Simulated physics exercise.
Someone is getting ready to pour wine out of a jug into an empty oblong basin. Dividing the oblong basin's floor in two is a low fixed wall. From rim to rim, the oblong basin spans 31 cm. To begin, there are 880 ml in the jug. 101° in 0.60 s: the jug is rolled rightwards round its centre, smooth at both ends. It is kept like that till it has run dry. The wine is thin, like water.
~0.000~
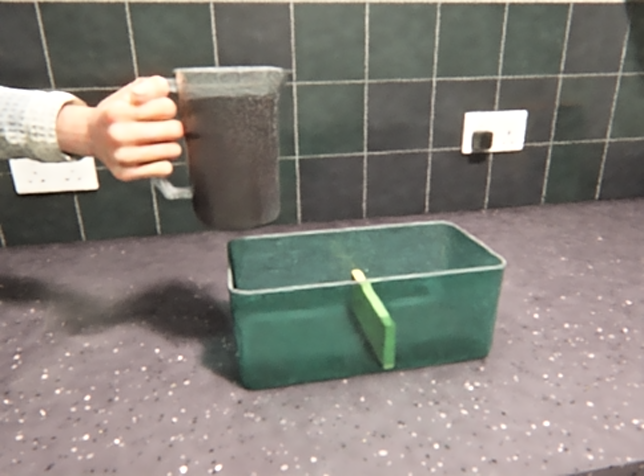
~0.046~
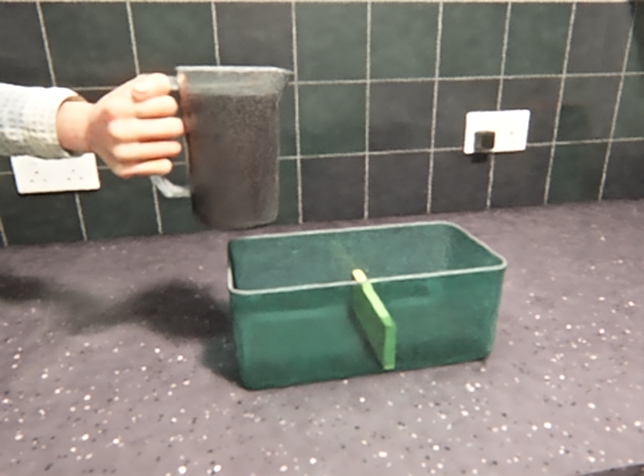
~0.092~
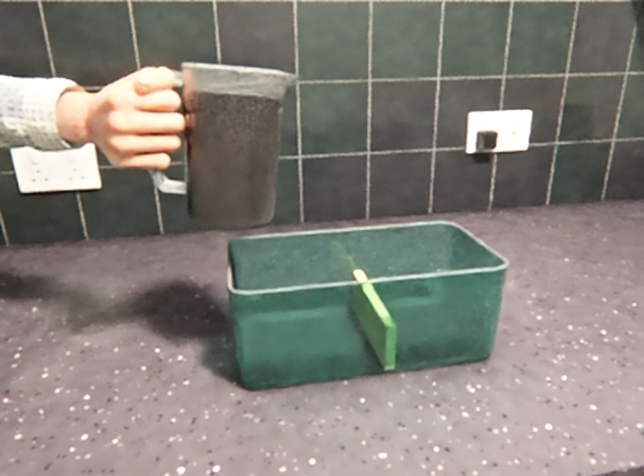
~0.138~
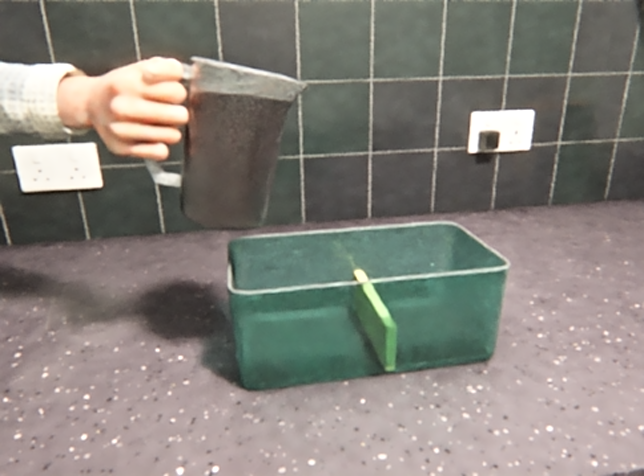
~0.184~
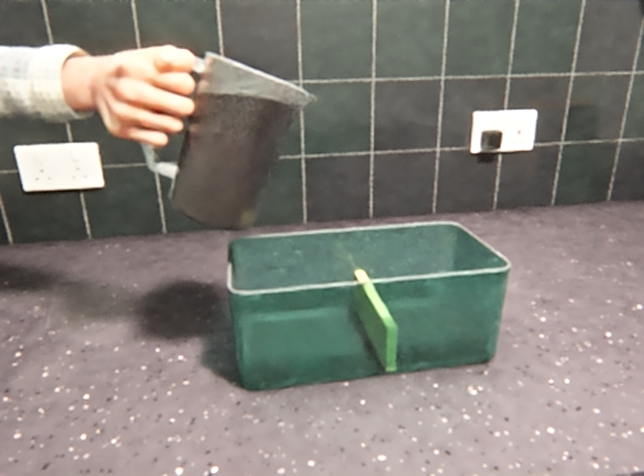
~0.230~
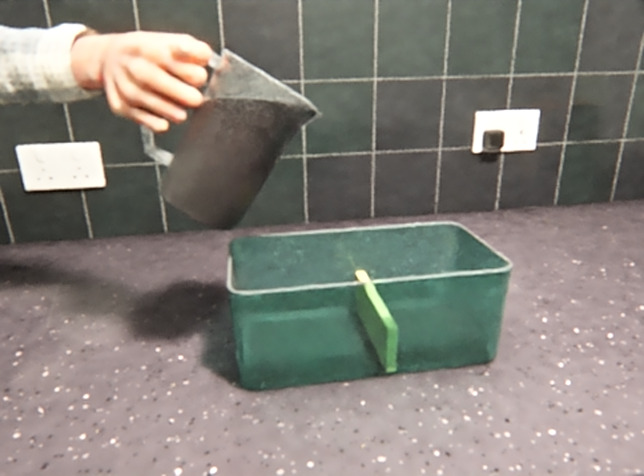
The footage shows a hand holding a dark jug above and to the left of an empty green oblong basin with a bright green wall across it, then smoothly tilting the jug rightwards while the basin stays still.
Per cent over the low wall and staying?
46 per cent.
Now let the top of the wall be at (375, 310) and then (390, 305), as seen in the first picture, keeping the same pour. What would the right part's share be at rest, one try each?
The first gives near 45 per cent and the second near 20 per cent.
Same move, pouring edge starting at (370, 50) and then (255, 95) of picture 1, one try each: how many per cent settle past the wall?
65 in a hundred, followed by 5 in a hundred.
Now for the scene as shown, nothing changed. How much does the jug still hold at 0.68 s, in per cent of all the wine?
About 32 % is still there.
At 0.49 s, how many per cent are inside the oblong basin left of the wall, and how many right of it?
Lab note: Left near 2 %, right near 9.
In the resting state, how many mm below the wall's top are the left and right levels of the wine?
I'd say some 40 mm on the left and some 38 mm on the right.
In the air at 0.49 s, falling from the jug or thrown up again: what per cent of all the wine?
Near 20 per cent of it all.
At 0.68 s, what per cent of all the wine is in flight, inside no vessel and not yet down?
Near 18 percent.
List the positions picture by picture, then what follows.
In the first picture, tilt 0°; pouring edge (292, 70); surface from (181, 96) to (275, 92); the oblong basin's rim runs from (229, 265) to (476, 242); the wall's top is at (371, 296).
In the second picture, tilt 1°; pouring edge (295, 71); surface from (182, 94) to (276, 93).
In the third picture, tilt 6°; pouring edge (300, 76); surface from (186, 90) to (281, 95).
In the fourth picture, tilt 13°; pouring edge (308, 84); surface from (193, 91) to (288, 97).
In the fifth picture, tilt 22°; pouring edge (317, 97); surface from (189, 124) to (297, 98).
In the sixth picture, tilt 32°; pouring edge (324, 114); surface from (184, 134) to (313, 107).
By 0.49 s the tilt is 93° and 70 per cent is still to pour, 2 is left of the wall and 9 right of it.
By 0.68 s the tilt is 101° and 32 per cent is still to pour, 28 is left of the wall and 23 right of it.
By 0.88 s the tilt is 101° and 9 per cent is still to pour, 39 is left of the wall and 44 right of it.
By 1.10 s the tilt is 101° and 2 per cent is still to pour, 49 is left of the wall and 46 right of it.
At rest 52 per cent lies left of the wall, 46 right of it and 2 outside.
